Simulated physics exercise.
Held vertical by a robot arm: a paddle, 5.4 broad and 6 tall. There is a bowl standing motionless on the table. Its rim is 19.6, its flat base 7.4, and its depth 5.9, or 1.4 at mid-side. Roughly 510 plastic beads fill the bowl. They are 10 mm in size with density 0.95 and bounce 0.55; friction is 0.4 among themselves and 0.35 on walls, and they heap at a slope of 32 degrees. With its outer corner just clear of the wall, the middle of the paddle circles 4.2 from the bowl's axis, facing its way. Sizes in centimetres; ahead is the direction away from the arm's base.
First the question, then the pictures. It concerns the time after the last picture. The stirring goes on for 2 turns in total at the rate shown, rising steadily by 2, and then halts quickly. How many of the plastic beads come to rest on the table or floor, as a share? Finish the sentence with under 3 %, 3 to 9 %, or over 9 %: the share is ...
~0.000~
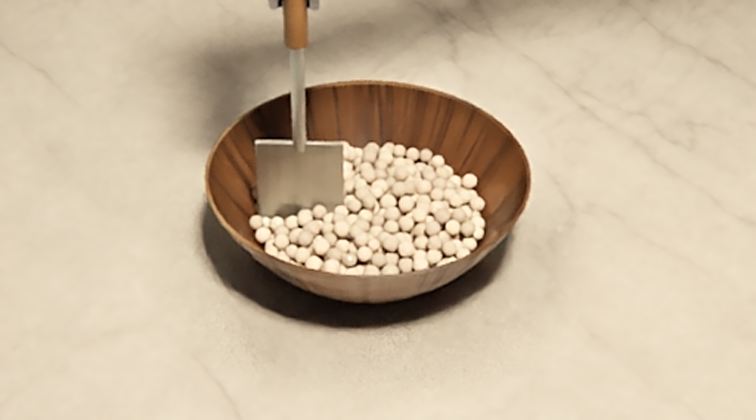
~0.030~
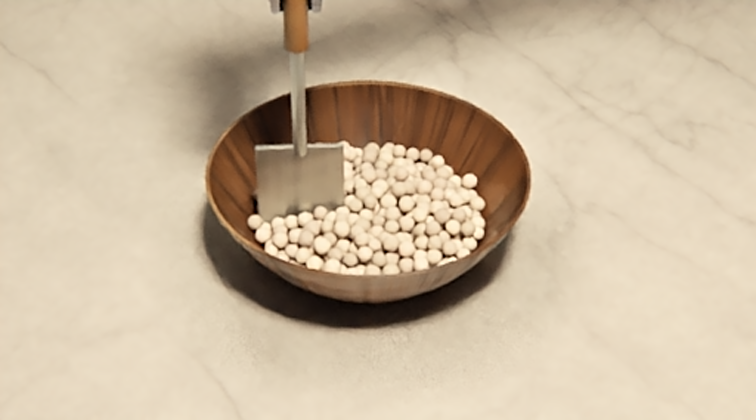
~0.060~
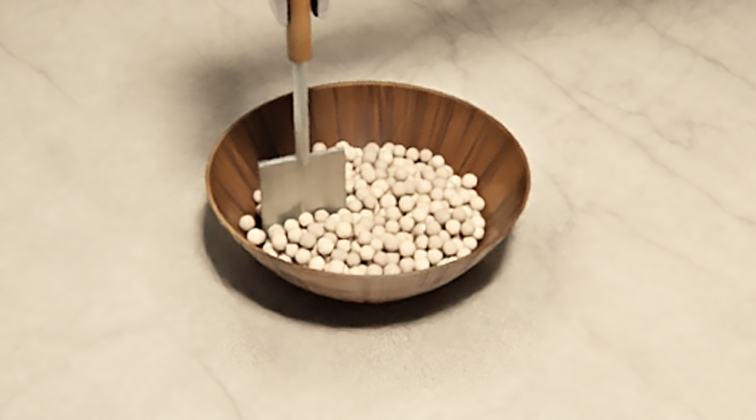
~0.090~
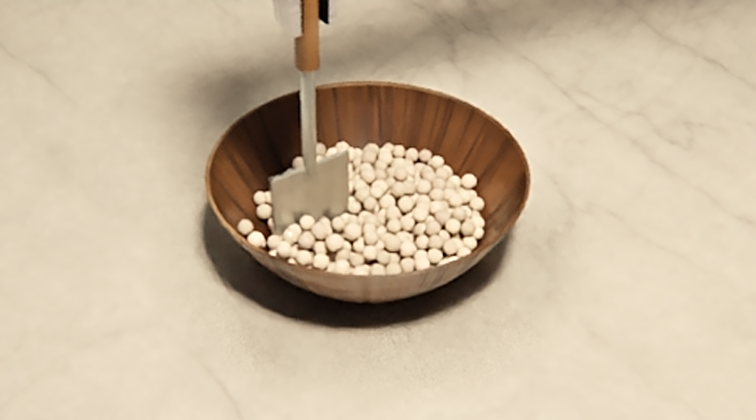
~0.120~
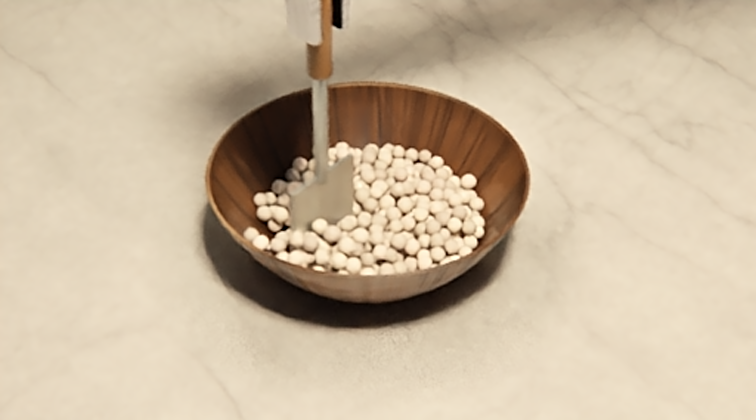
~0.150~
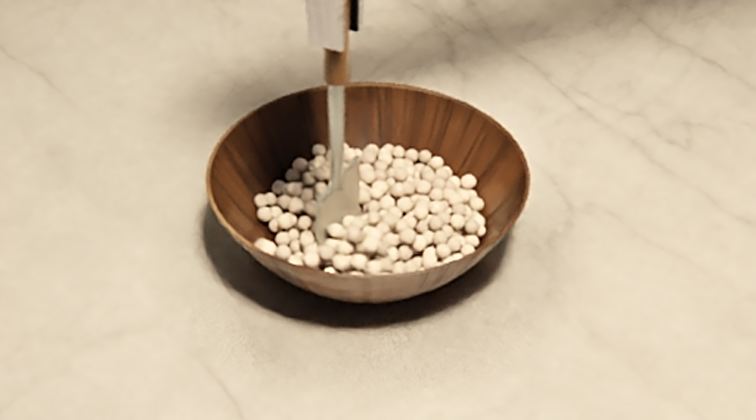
The share is 3 to 9 %.
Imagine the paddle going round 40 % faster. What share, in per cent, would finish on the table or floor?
15 %.
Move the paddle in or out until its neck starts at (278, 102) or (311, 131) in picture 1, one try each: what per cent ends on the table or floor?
Close to 0 per cent for the first and close to 5 per cent for the second.
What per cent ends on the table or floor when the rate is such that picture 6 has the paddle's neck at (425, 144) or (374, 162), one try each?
First try: Around 40 %; second try: Around 20 %.
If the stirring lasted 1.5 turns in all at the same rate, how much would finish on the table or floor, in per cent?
Roughly 5 per cent.
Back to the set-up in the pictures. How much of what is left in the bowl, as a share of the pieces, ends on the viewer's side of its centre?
Roughly 50 per cent.
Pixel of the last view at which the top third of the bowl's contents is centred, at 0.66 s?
About (289, 175) in the last picture.
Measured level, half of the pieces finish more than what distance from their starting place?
Level distance: About 6 cm.
After 0.66 s, 323° round, highest piece 8 above the table; 485 in the bowl, 20 on the table or floor, 6 in flight or on the tool.
After 1.17 s, 221° round, highest piece 6 above the table; 482 in the bowl, 29 on the table or floor.
After 1.63 s, 0° round, highest piece 6 above the table; 482 in the bowl, 29 on the table or floor.
After 2.33 s, 0° round, highest piece 6 above the table; 482 in the bowl, 29 on the table or floor.
In the end, 482 in the bowl, 29 on the table or floor. That is 6 % on the table or floor.
